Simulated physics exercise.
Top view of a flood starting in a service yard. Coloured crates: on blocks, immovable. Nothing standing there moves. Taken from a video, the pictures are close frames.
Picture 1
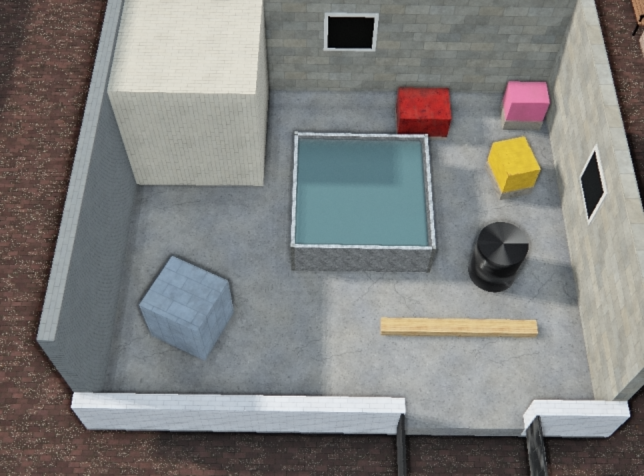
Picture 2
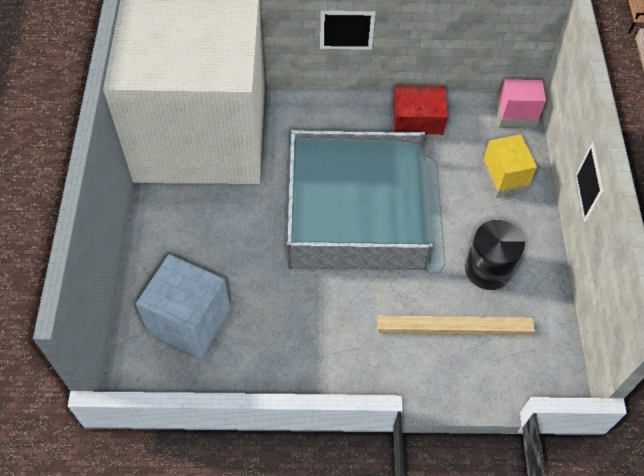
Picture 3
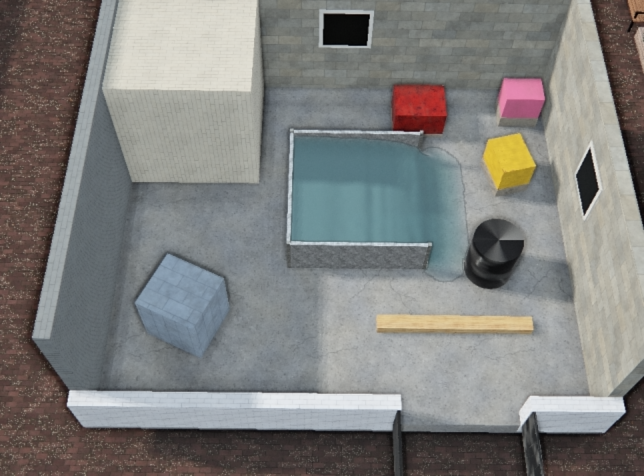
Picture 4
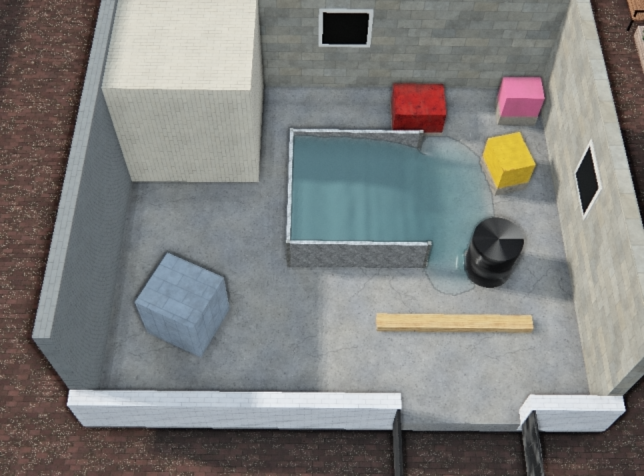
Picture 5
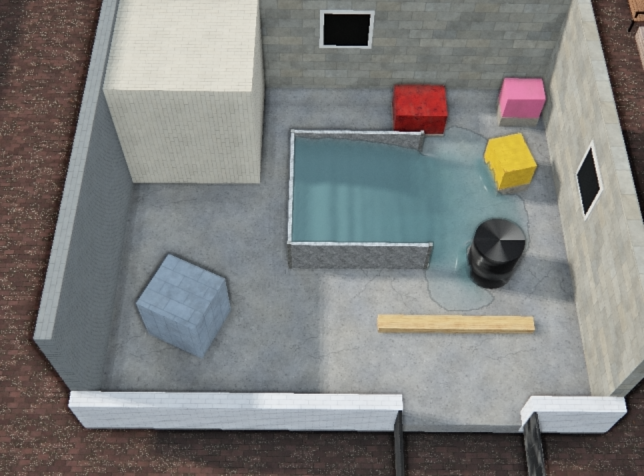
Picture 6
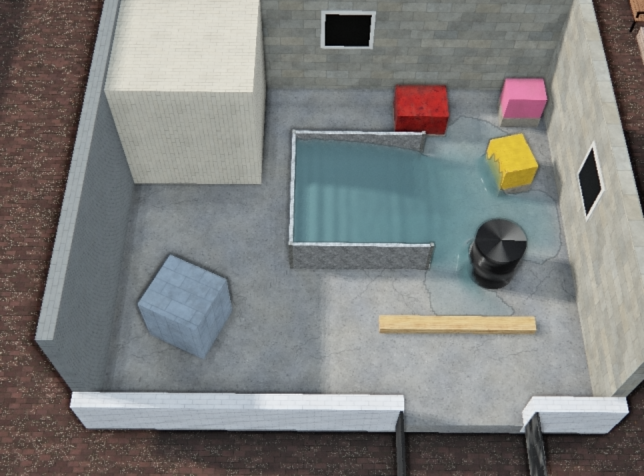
Open tank losing its right side and pouring water across the yard floor, spreading around a black cylinder and yellow crate.
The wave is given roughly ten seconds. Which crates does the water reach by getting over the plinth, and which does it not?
The pink crate is reached, the red crate is reached, the yellow crate is reached.
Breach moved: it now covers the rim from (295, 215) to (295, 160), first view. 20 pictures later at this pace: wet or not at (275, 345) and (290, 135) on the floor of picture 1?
First spot swamped, second spot swamped.
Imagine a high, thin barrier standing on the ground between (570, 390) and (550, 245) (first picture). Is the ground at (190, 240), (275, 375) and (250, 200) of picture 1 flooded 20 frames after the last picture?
The first point comes out unwetted, the next unwetted, the last unwetted.
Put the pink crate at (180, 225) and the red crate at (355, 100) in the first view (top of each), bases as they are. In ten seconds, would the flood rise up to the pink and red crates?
Looking at both, the pink crate is left untouched, and the red crate gets submerged.
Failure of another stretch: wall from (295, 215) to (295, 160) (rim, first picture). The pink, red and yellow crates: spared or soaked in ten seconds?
Result - pink crate is not reached; red crate is not reached; yellow crate is not reached.
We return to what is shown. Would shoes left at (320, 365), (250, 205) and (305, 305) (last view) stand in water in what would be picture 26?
Taking the three spots one by one, I'd call them clear, clear and drenched.
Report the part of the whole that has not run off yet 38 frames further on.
Result: Close to 96 %.
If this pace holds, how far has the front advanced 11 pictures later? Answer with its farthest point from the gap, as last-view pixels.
Close to (589, 411).
A moment on, water covers 25 % of the floor; the pink crate water round its plinth, the red crate water round its plinth, the yellow crate water round its plinth.
Next, water covers 40 % of the floor; the pink crate water round its plinth, the red crate water round its plinth, the yellow crate water round its plinth.
Then, water covers 55 % of the floor; the pink crate water round its plinth, the red crate water round its plinth, the yellow crate water round its plinth.
Later, water covers 90 % of the floor; the pink crate water round its plinth, the red crate water round its plinth, the yellow crate water round its plinth.
In the end, water covers 100 % of the floor; the pink crate was topped, the red crate was topped, the yellow crate was topped.
